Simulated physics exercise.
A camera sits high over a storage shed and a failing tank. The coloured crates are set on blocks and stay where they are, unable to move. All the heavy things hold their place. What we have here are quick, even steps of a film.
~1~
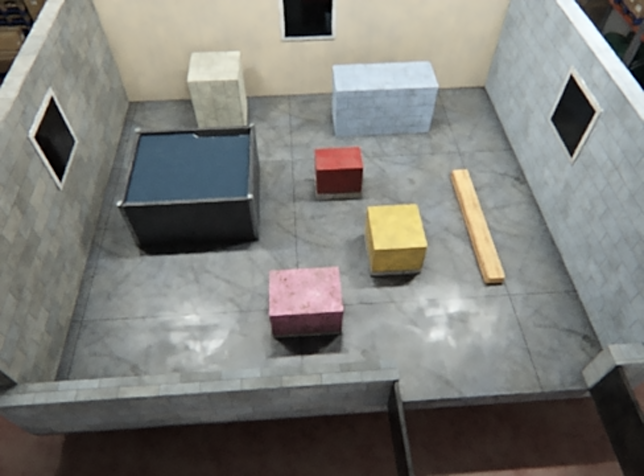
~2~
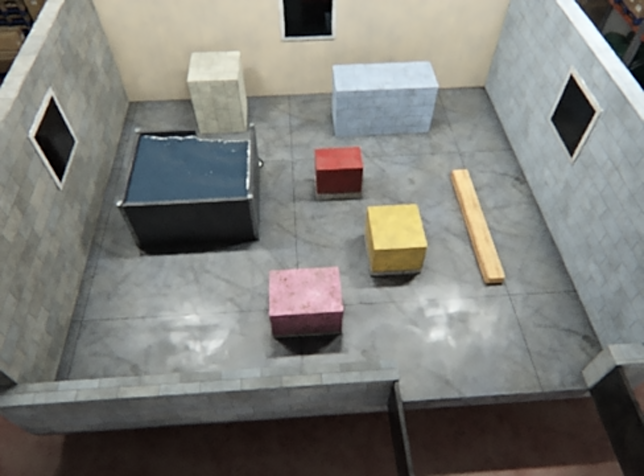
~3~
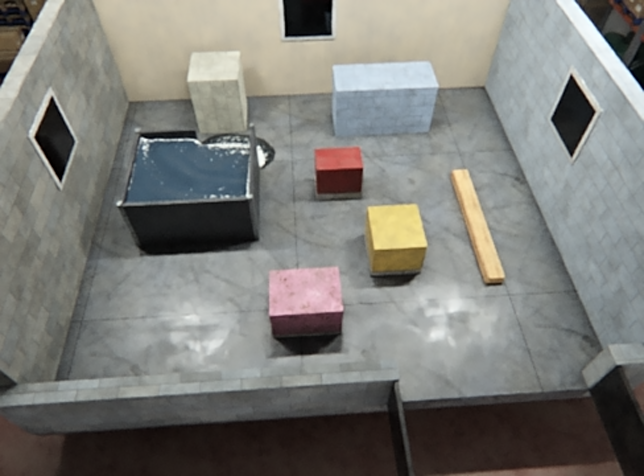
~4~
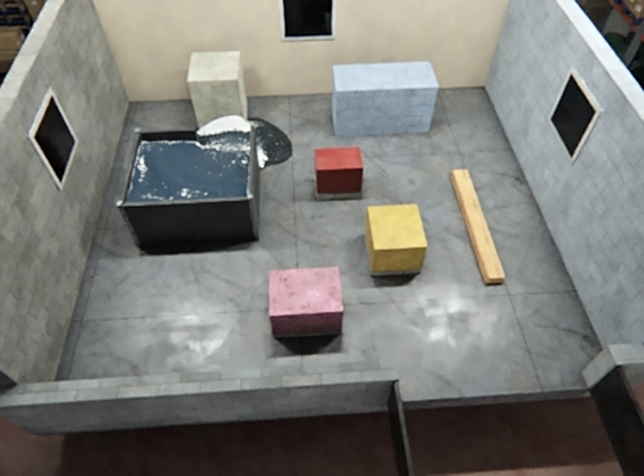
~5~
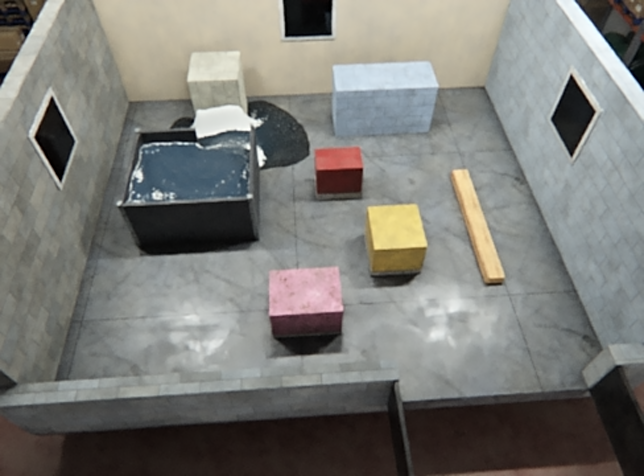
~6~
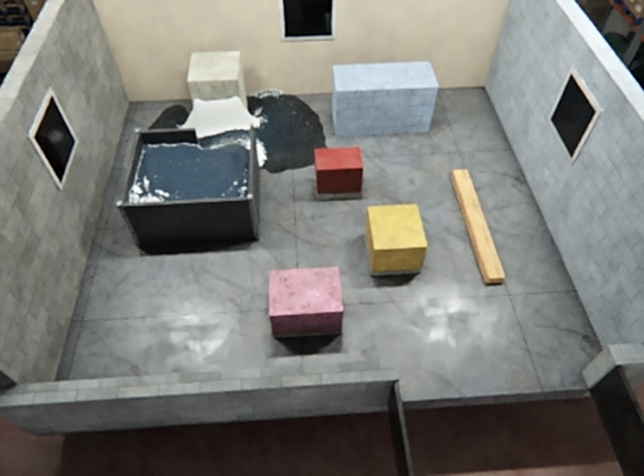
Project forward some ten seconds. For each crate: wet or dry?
My prediction: The yellow crate will be out of the water's reach; the red crate will be out of the water's reach; the pink crate will be within the water's reach.
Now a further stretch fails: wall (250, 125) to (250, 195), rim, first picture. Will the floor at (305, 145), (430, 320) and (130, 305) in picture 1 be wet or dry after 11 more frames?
Going through them in turn: Reached by the flood, then reached by the flood, then still unsoaked.
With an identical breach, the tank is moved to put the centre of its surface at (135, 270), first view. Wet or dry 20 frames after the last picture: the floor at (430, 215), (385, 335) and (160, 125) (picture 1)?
As listed: Free of water, no water, wet.
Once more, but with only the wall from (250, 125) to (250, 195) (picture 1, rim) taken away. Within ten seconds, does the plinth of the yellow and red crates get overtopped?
After that, yellow gets flooded, while red gets flooded.
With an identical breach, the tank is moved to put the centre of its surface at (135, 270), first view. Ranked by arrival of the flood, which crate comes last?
I'd go with the one in pink.
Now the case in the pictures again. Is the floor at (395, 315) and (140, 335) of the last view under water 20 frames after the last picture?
First spot bare, second spot soaked.
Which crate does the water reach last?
Last comes the pink-painted one.
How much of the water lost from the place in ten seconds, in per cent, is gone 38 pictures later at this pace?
Estimated share: Close to 10 %.
A moment on, water covers 20 % of the floor; the yellow crate not reached, the red crate not reached, the pink crate not reached.
Next, water covers 30 % of the floor; the yellow crate not reached, the red crate not reached, the pink crate not reached.
Then, water covers 45 % of the floor; the yellow crate not reached, the red crate water round its plinth, the pink crate not reached.
Later, water covers 75 % of the floor; the yellow crate water round its plinth, the red crate water round its plinth, the pink crate not reached.
In the end, water covers 95 % of the floor; the yellow crate stayed above the water, the red crate stayed above the water, the pink crate was topped.
